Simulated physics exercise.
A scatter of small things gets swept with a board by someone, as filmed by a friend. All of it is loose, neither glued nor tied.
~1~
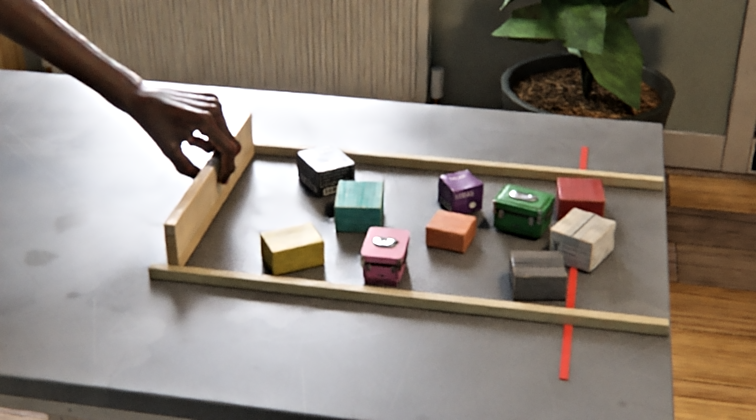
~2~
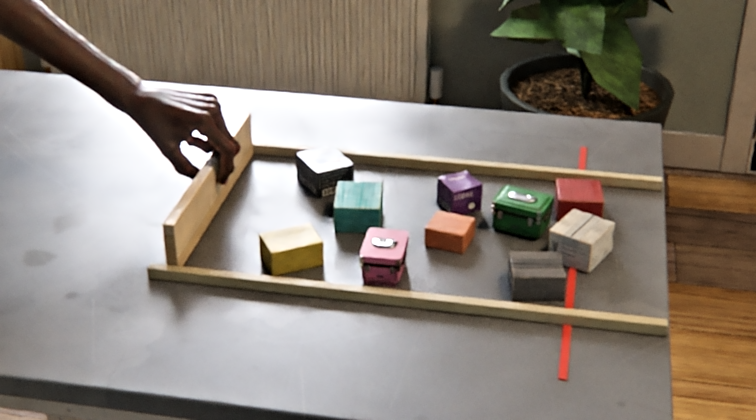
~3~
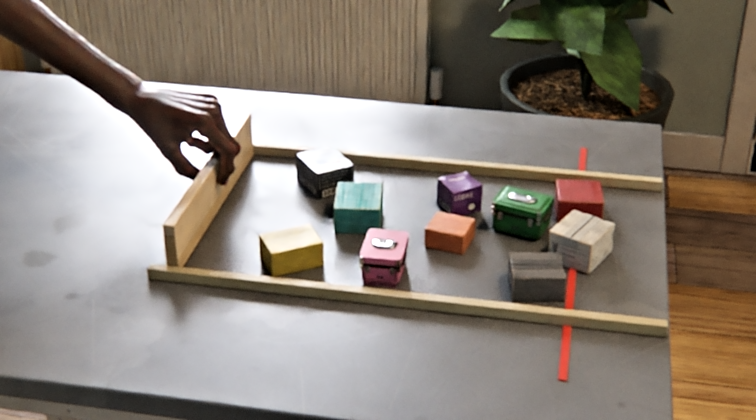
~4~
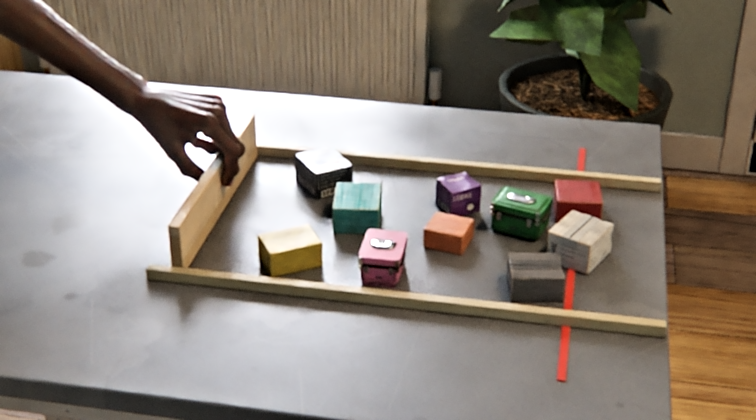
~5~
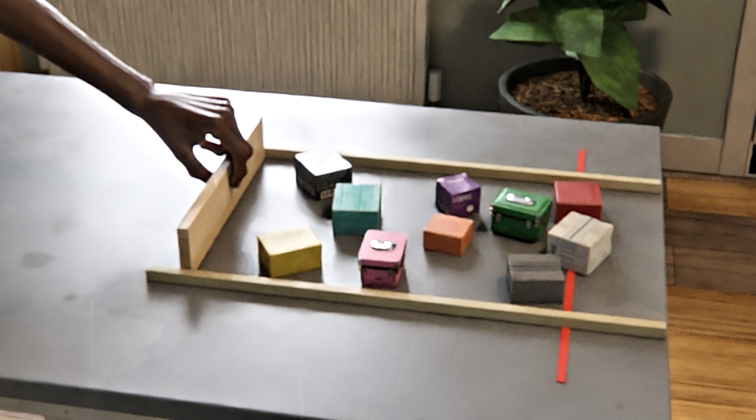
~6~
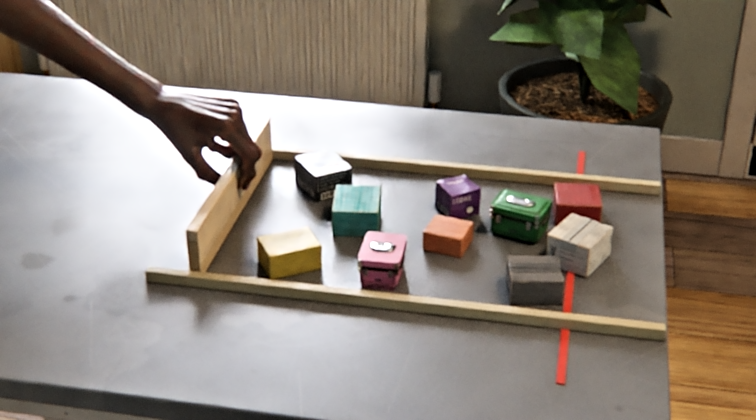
A hand holds a wooden board upright at the left of a grey tabletop, still at first, then slides it a short way right between two wooden strips. The board draws nearer the yellow block, while the scattered colourful boxes and blocks stay in place around the red tape.
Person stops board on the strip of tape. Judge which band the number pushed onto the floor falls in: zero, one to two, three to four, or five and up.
It falls in the three to four band.
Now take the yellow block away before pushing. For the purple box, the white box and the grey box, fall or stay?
Purple box - safe, white box - gone, grey box - safe.
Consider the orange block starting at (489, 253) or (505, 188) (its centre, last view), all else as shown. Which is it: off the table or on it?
In that order, it is kept; stays on.
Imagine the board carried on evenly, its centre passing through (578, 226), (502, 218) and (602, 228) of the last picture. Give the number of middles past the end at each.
Place by place, 3, 0 and 7.
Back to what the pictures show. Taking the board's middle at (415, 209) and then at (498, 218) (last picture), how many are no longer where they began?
The counts are 6 and 10.
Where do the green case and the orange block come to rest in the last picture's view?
Listed in order, first is (650, 229) and the other is (643, 261).
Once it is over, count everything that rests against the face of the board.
That makes 3.
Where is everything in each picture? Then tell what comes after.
White box (582, 240); red block (580, 200); grey box (538, 275); board (213, 186); tape (576, 244), in the first frame.
Red block (579, 201); orange block (450, 232), in the second frame.
Grey box (536, 277); green case (522, 214), in the third frame.
White box (580, 242); purple box (458, 194), in the fourth frame.
Red block (577, 204); pink case (383, 259), in the fifth frame.
White box (579, 245); red block (577, 205); grey box (535, 280); board (233, 191); tape (573, 249), in the sixth frame.
Soon after, none off yet; white box at rest near (579, 245); red block at rest near (577, 205); grey box at rest near (535, 280).
After that, none off yet; white box at rest near (579, 245); red block at rest near (577, 205); grey box moving near (540, 281).
And then, none off yet; white box displaced about its own width near (642, 253); red block displaced about its own width near (628, 210); grey box displaced well along near (642, 293).
In the end, the number that fall off is three or four; gone, grey box, red block and white box.
